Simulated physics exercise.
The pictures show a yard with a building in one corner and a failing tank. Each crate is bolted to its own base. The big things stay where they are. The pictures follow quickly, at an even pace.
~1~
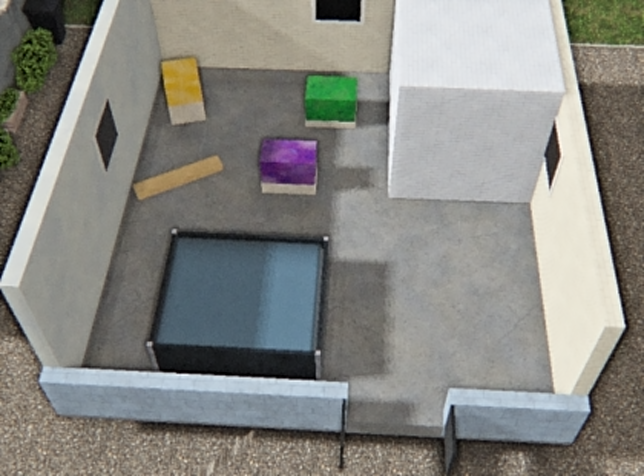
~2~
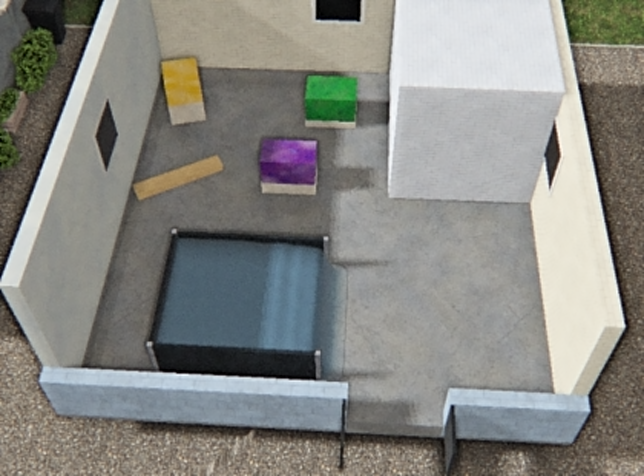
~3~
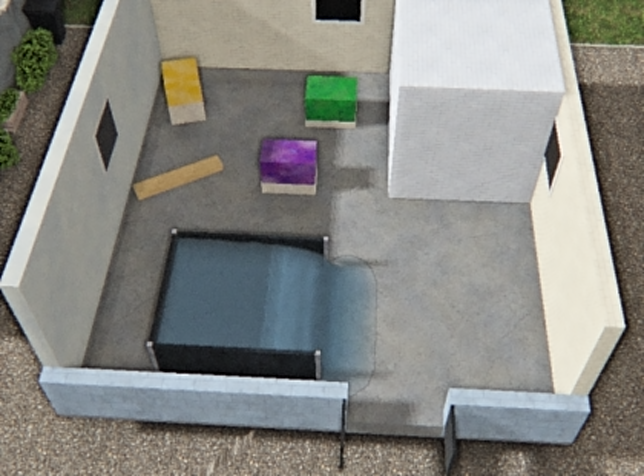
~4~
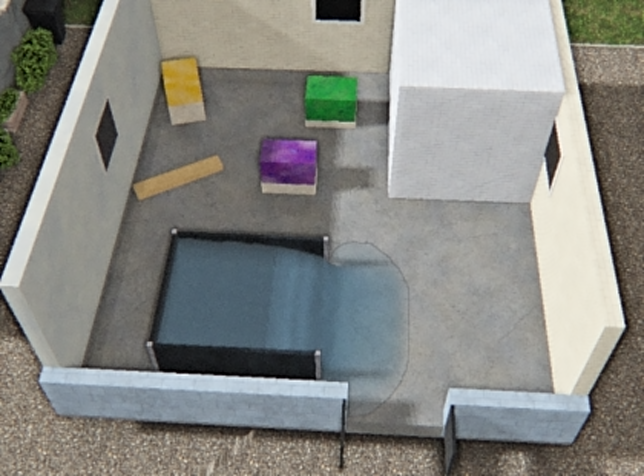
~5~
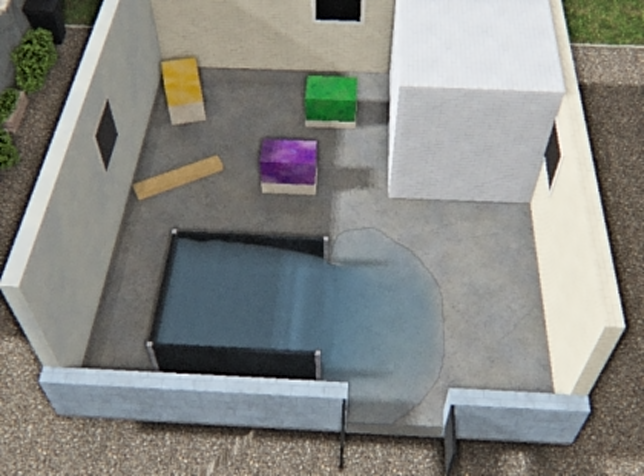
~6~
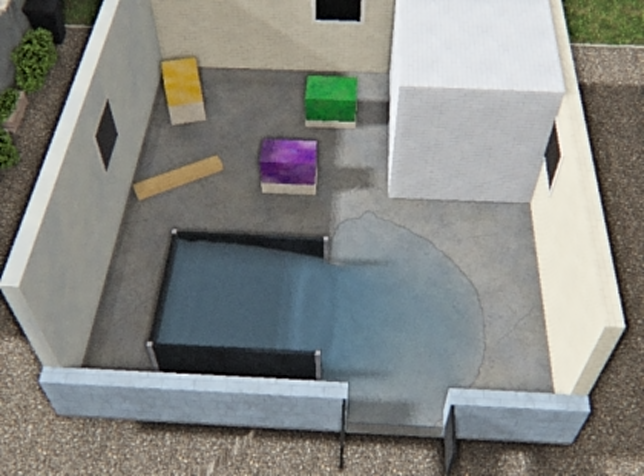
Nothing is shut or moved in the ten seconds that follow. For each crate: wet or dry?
The green crate escapes dry; the yellow crate escapes dry; the purple crate escapes dry.
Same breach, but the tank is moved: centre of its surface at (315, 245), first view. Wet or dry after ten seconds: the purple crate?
The purple one keeps dry.
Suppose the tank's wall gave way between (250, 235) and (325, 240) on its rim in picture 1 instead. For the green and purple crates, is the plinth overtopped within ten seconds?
In short: The green one is wetted, the purple one is wetted.
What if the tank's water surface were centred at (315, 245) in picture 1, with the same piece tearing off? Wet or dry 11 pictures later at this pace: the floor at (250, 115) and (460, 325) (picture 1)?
As listed: Clear, covered.
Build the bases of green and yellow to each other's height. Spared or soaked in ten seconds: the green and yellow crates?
In short: The green crate remains dry; the yellow crate stays dry.
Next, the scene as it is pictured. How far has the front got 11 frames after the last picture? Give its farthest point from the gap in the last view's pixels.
Roughly at (528, 207).
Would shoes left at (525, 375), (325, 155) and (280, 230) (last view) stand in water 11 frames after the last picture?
One after the other: Covered, no water, not flooded.
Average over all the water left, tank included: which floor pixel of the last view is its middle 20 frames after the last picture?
I would point to (413, 302).
A moment on, water covers 35 % of the floor; the green crate not reached, the yellow crate not reached, the purple crate not reached.
Next, water covers 35 % of the floor; the green crate not reached, the yellow crate not reached, the purple crate not reached.
Then, water covers 35 % of the floor; the green crate not reached, the yellow crate not reached, the purple crate not reached.
Later, water covers 60 % of the floor; the green crate water round its plinth, the yellow crate not reached, the purple crate water round its plinth.
In the end, water covers 90 % of the floor; the green crate stayed above the water, the yellow crate stayed above the water, the purple crate stayed above the water.
